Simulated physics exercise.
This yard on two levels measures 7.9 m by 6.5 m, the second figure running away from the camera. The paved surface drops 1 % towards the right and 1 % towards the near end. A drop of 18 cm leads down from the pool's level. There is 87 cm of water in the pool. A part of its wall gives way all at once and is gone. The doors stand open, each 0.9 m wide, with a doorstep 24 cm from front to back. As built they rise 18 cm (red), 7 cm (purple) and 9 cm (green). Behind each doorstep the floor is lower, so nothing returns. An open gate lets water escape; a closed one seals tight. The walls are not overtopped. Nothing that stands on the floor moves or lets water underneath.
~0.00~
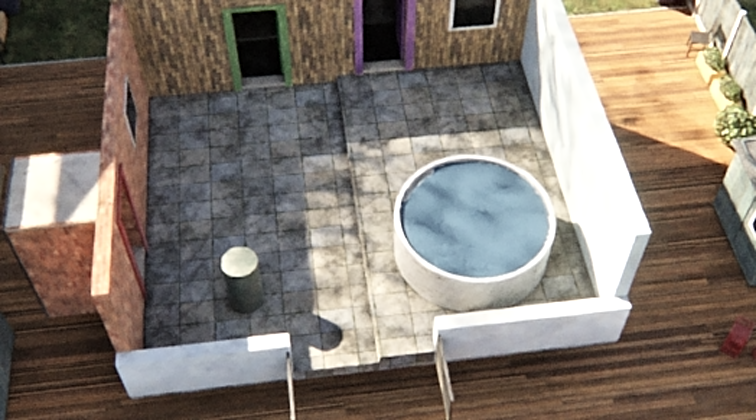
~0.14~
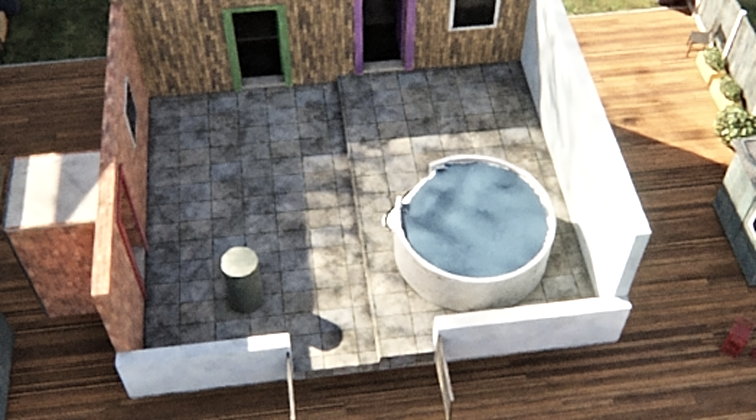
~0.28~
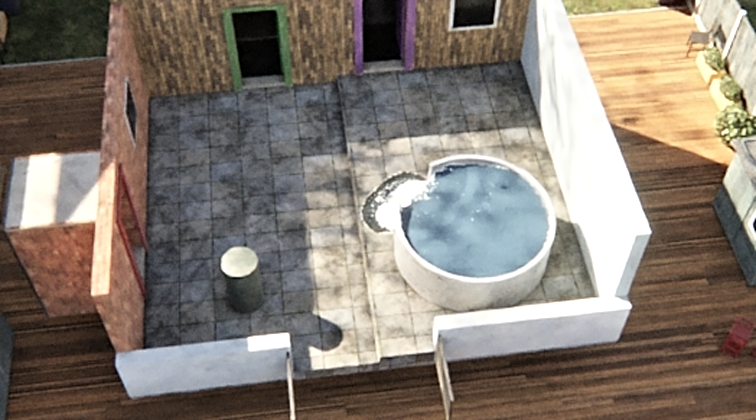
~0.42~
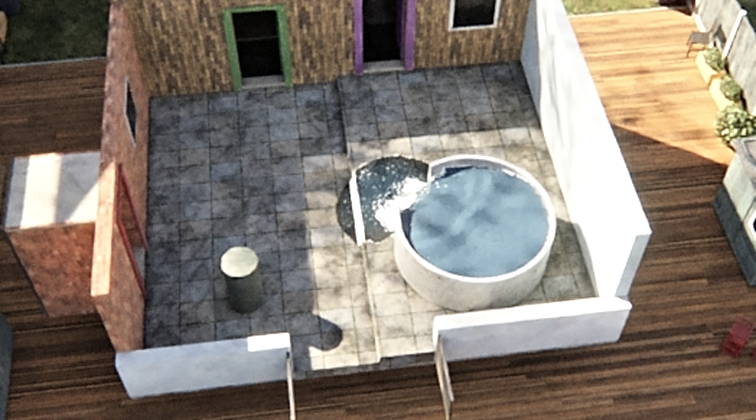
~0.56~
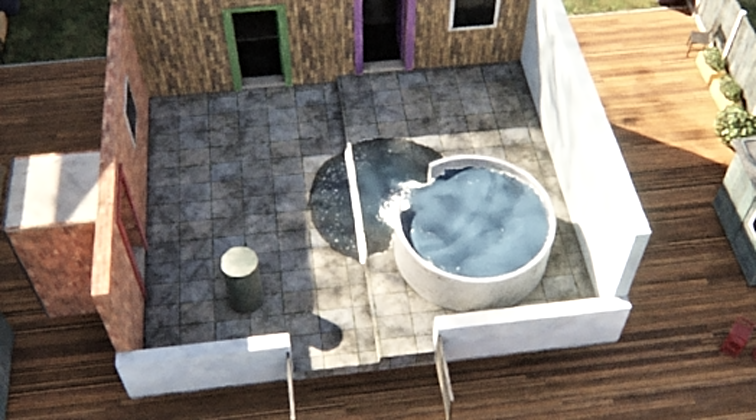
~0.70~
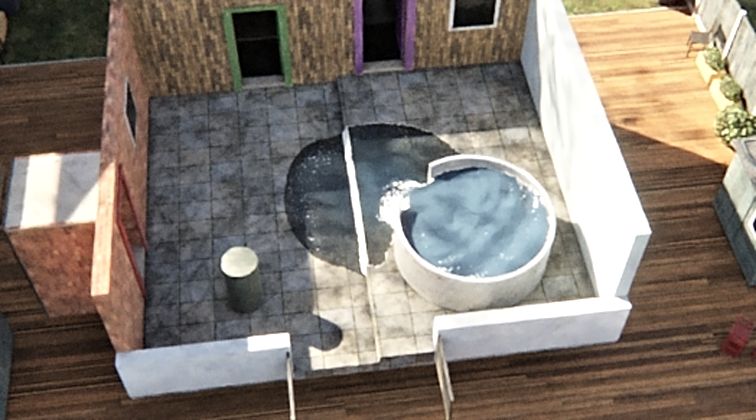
Water poured out of a round white pool in a paved yard after part of its wall gave way, and a dark, glinting puddle spread left across the tiles, past a thin pale line.
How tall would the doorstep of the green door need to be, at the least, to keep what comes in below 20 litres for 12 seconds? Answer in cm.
Some 18 cm above the ground.
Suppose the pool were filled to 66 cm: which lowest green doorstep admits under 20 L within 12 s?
Some 12.0 cm.
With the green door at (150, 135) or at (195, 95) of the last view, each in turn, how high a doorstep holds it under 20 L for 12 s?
Roughly 25 and 22 cm.
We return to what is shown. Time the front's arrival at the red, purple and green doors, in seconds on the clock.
Arrival: Red 2.4 s, purple 1.4 s, green 1.3 s.
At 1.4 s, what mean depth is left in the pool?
Some 67 cm.
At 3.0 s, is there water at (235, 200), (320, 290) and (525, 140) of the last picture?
In turn: Wet, dry, still dry.
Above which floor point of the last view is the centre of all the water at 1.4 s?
At about (437, 227).
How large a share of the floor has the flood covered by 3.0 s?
About 60 per cent.
After 1.4 s water covers 45 % of the floor, deepest (42 cm) near (406, 205); 3 cm at the green door, 0 litres in over its 9 cm doorstep.
After 3.0 s water covers 60 % of the floor, deepest (40 cm) near (149, 103); 17 cm at the green door, 52 litres in over its 9 cm doorstep.
After 12.0 s water covers 90 % of the floor, deepest (18 cm) near (146, 236); 7 cm at the green door, 157 litres in over its 9 cm doorstep.
At the green door as built, the water arrived by 1.4 s and peaked near 22 cm at 5.0 s.
Run again over the same 12 s with other heights there, 46 litres in over 15 cm, 12 litres over 20 cm. The limit of 20 litres is kept from about 18 cm up.
